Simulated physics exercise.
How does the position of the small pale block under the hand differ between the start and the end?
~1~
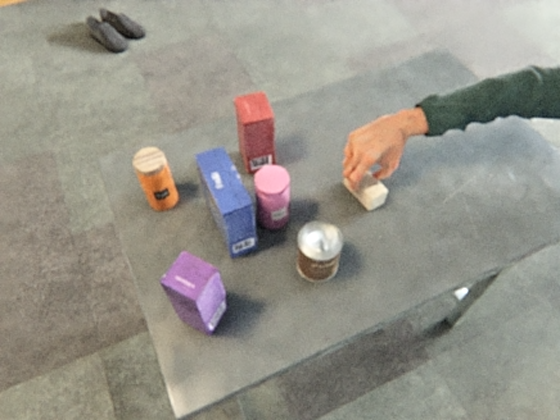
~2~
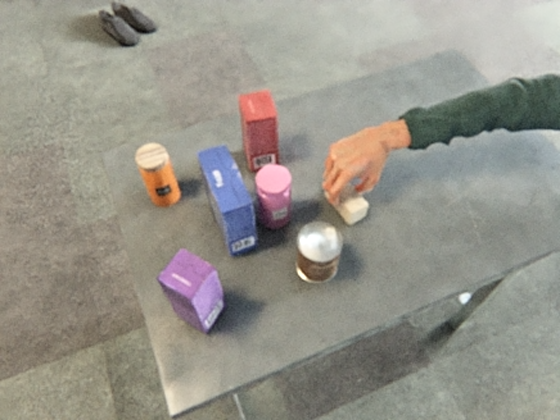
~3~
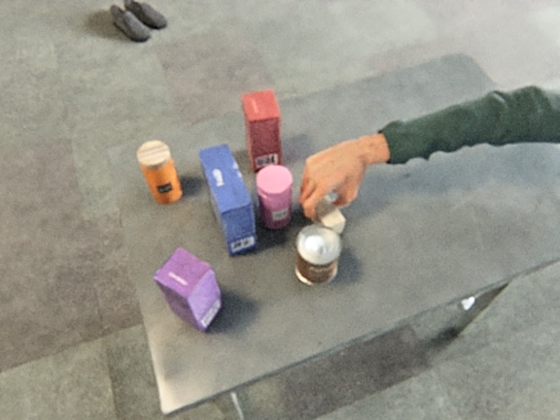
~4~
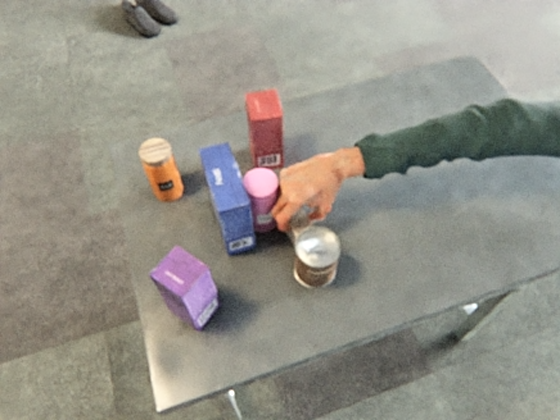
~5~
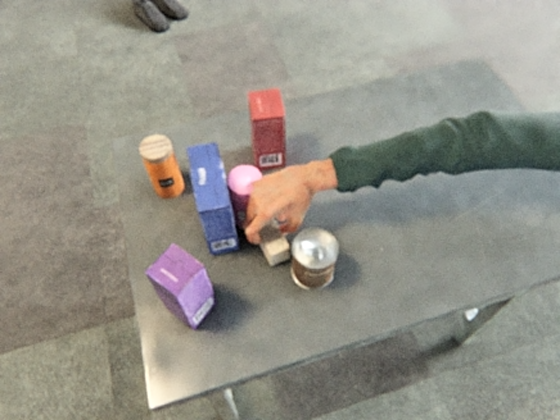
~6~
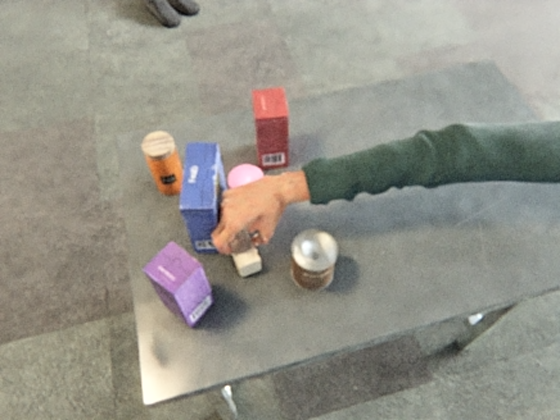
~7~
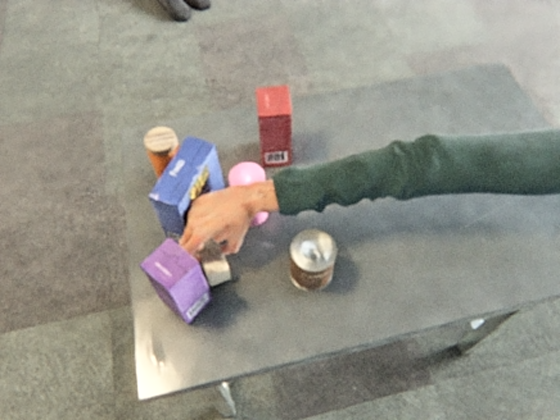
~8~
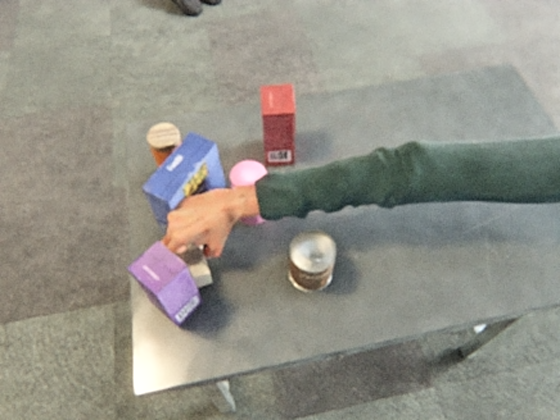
At the start the block is on the open tabletop to the right of the pink jar and the brown tin. By the end it is farther left and a little nearer the viewer, right beside the purple carton.
